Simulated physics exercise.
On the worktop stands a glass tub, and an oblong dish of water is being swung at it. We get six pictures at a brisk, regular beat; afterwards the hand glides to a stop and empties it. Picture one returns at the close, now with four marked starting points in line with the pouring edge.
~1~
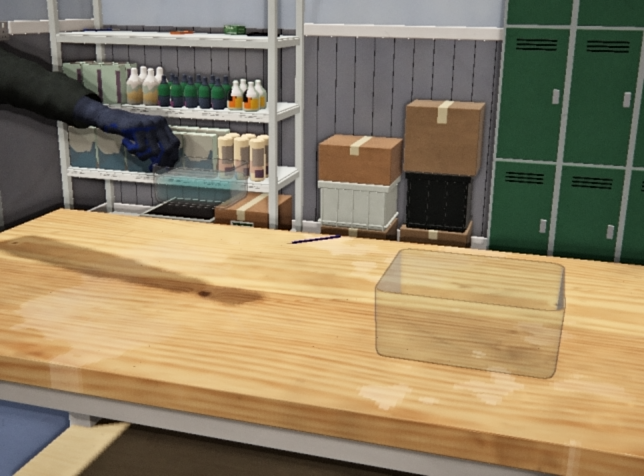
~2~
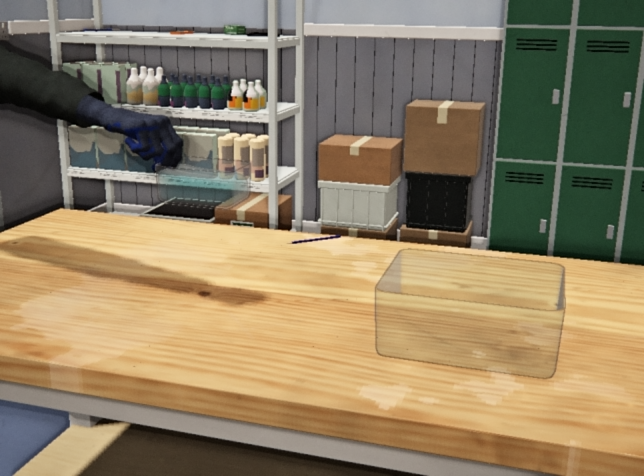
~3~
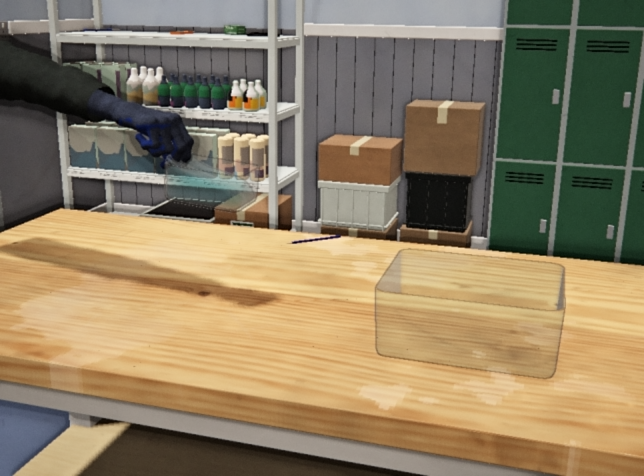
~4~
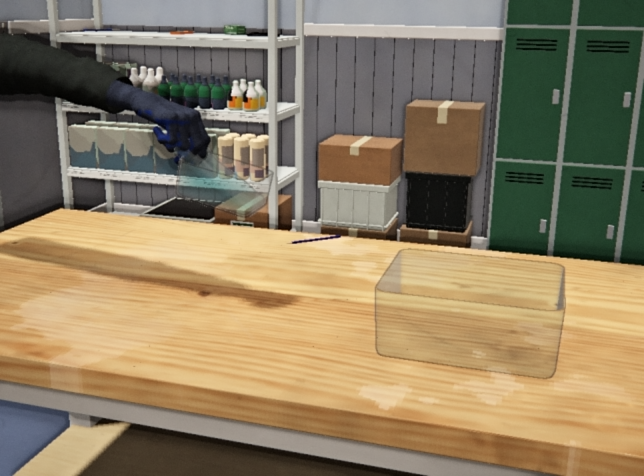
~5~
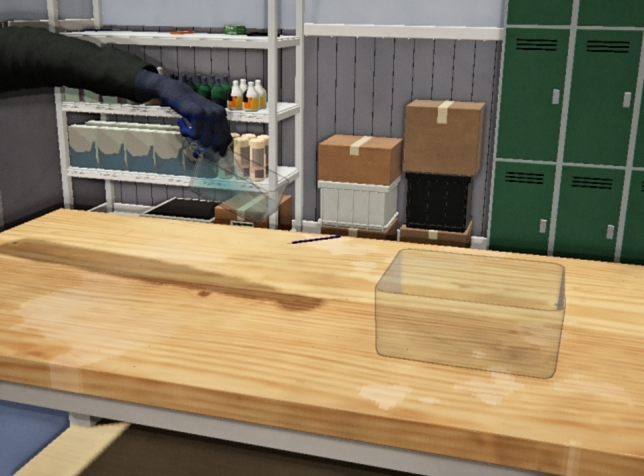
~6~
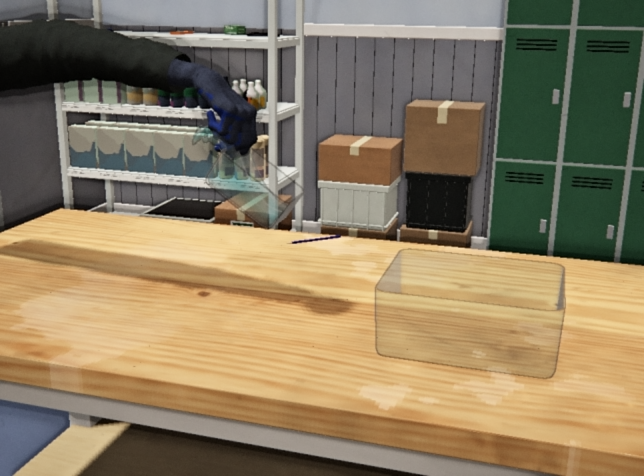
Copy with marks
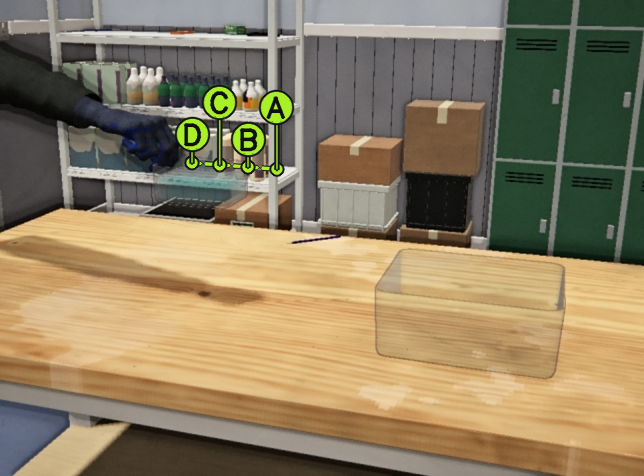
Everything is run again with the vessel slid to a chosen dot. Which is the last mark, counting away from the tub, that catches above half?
Take A.
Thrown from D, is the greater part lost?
Yes, it does.
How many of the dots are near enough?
One.
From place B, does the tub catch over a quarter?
Yes, it does.
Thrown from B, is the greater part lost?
Yes, it does.
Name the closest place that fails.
The answer is B.
On the marked copy, A at (276, 169); B at (248, 167); C at (219, 164); D at (192, 162).
With A, about 68 % lands in the tub, 24 % falls short and 7 % goes beside or beyond.
With B, about 33 % lands in the tub, 62 % falls short and 5 % goes beside or beyond.
With C, about 14 % lands in the tub, 83 % falls short.
With D, about 0 % lands in the tub, 99 % falls short.
